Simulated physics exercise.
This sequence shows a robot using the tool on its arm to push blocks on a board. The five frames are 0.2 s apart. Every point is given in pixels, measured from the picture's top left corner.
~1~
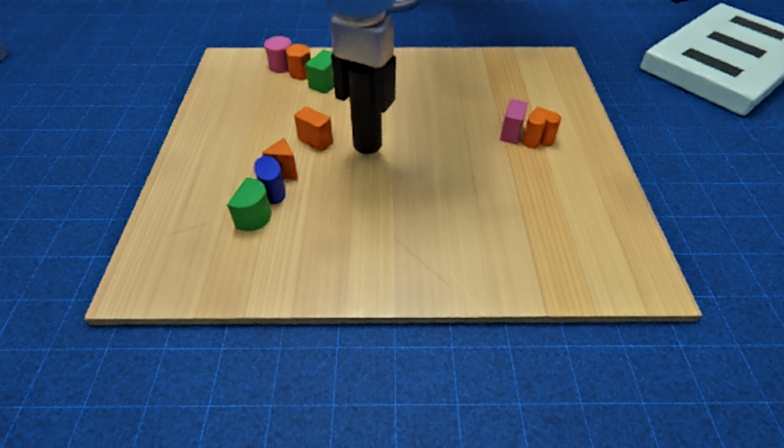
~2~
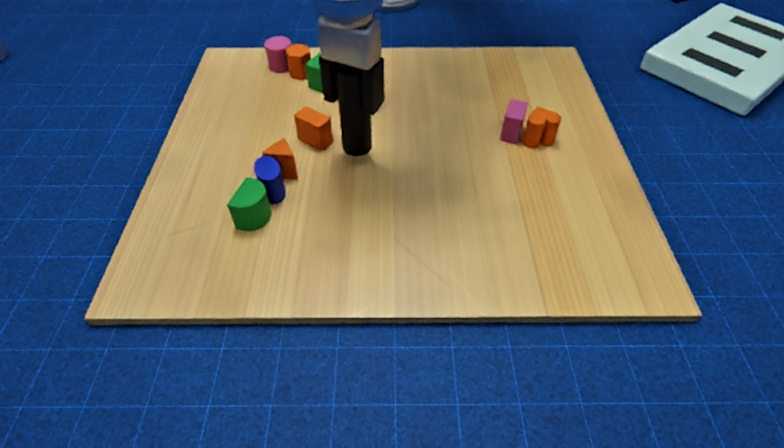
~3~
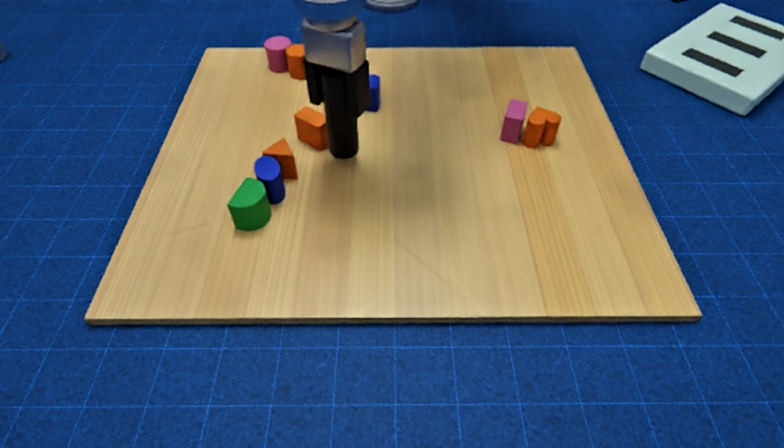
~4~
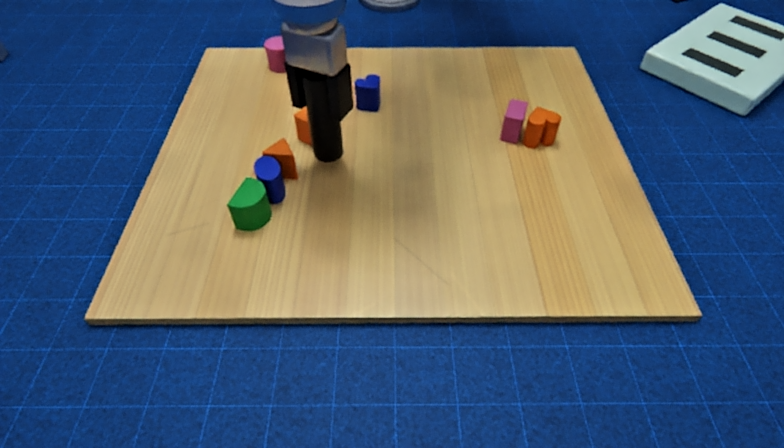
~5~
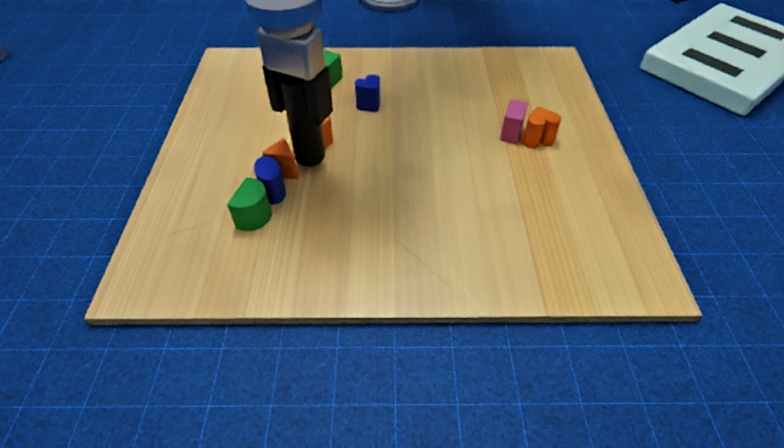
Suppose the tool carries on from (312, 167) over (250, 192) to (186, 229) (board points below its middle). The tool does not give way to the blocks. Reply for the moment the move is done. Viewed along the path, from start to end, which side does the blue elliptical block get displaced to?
It's set to shift left.
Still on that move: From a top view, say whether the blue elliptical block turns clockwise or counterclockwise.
Anticlockwise.
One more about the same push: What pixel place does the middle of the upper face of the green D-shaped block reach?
Somewhere near (229, 220).
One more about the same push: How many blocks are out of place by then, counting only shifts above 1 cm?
Blocks that move over 1 cm: Three or more.
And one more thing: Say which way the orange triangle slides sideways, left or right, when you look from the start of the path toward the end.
That block drifts right.
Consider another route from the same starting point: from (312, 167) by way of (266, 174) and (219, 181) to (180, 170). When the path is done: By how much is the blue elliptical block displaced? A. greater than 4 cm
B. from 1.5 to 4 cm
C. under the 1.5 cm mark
B
On the path given first. One third of the way, tool (267, 171); green D-shaped block (244, 200), turned 15° anticlockwise; blue elliptical block (247, 176), turned 55° anticlockwise; orange triangle (237, 156), turned 25° clockwise.
Two thirds of the way, tool (226, 194); green D-shaped block (231, 218), turned 85° anticlockwise; blue elliptical block (206, 202), turned 70° anticlockwise; orange triangle (220, 160), turned 75° clockwise.
At the end, tool (181, 219); green D-shaped block (229, 220), turned 95° anticlockwise; blue elliptical block (181, 228), turned 130° anticlockwise; orange triangle (220, 160), turned 75° clockwise; orange oblong block in place.
